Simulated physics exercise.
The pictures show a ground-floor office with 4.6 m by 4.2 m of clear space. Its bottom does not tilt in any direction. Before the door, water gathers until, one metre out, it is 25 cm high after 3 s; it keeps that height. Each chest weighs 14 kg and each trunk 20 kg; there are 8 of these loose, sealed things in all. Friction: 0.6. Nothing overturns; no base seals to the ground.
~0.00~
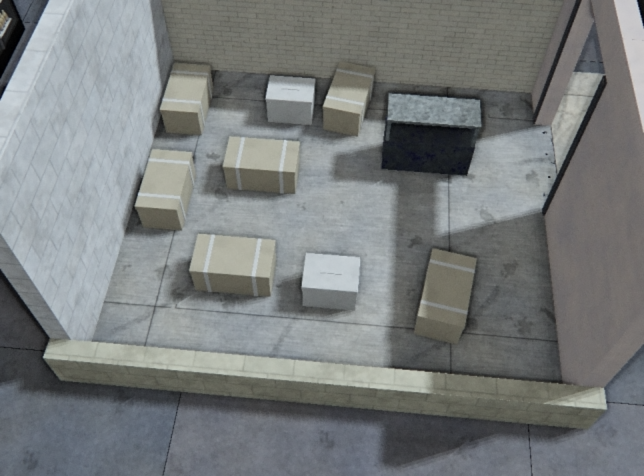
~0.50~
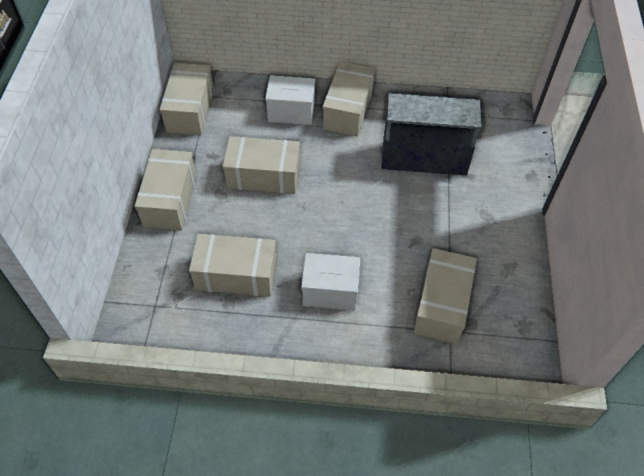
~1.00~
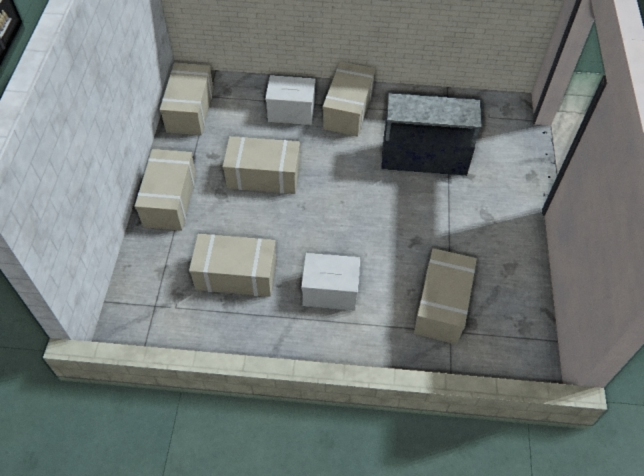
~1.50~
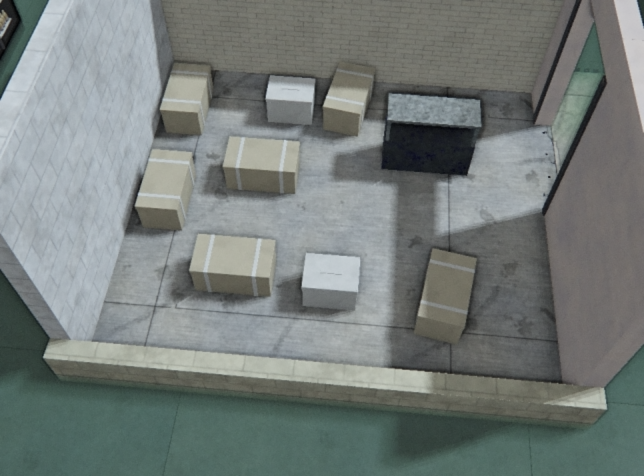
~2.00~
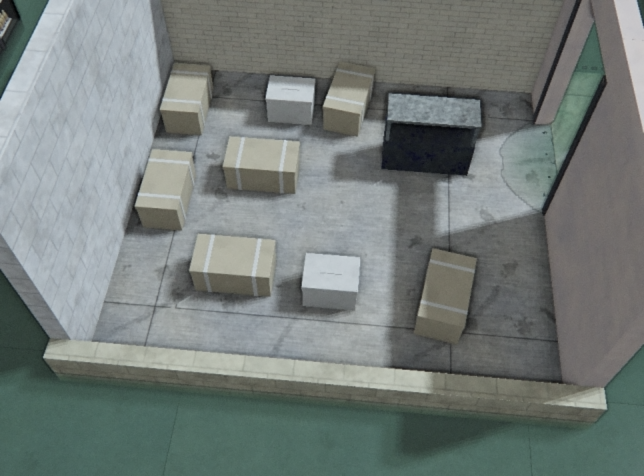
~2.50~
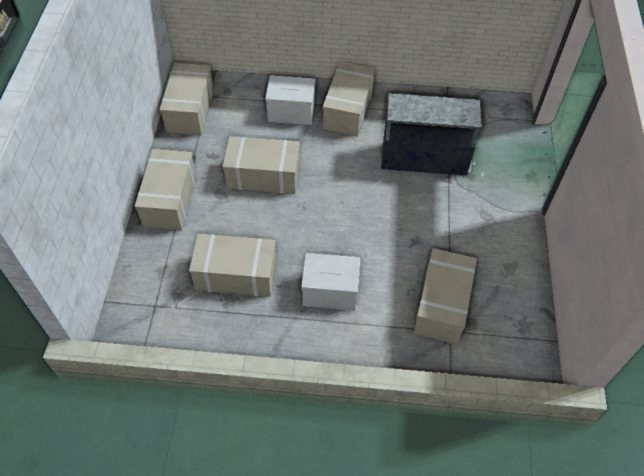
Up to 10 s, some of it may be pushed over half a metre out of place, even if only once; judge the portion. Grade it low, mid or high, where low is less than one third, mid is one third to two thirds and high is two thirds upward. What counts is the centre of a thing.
Grade: High.
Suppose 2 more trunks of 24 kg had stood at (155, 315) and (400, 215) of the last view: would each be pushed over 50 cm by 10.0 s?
Note: Item 1 below threshold; item 2 above threshold.
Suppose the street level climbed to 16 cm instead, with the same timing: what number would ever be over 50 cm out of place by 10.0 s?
Count: 0.
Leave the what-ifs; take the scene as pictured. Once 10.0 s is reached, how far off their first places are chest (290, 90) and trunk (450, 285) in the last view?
120 cm, 80 cm.
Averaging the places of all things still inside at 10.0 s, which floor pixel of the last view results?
I'd put it close to (254, 265) in the last view.
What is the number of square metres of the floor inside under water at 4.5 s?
At that time the wet patch spans about 9.0 m2.
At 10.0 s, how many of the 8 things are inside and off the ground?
At that moment it comes to 8.
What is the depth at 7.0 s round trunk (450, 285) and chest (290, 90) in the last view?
I'd estimate 4 cm for the first and 8 cm for the second.
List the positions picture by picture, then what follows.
In the first frame, a chest at (291, 89), on the bottom; a trunk at (186, 87), on the bottom; water covers 0.0 m2; 0 of 8 have shifted.
In the second frame, a chest at (291, 89), on the bottom; a trunk at (186, 87) rests on the ground; water covers 0.0 m2; 0 of 8 have shifted.
In the third frame, a chest at (291, 89), on the bottom; a trunk at (186, 87), on the bottom; 0.0 m2 under water; 0 of 8 have shifted.
In the fourth frame, a chest at (291, 89), on the bottom; a trunk at (186, 87), on the bottom; 0.0 m2 under water; 0 of 8 have shifted.
In the fifth frame, a chest at (291, 89) rests on the ground; a trunk at (186, 87) rests on the ground; 0.4 m2 under water; 0 of 8 have shifted.
In the sixth frame, a chest at (291, 89) rests on the ground; a trunk at (186, 87) rests on the ground; water covers 1.1 m2; 0 of 8 have shifted.
After 3.5 s 0 of 8 are over 50 cm from their spots; 0 afloat.
After 4.5 s 0 of 8 are over 50 cm from their spots; 0 afloat.
After 7.0 s 3 of 8 are over 50 cm from their spots; 5 afloat.
After 10.0 s 8 of 8 are over 50 cm from their spots, and 8 have been at some point; 8 afloat.
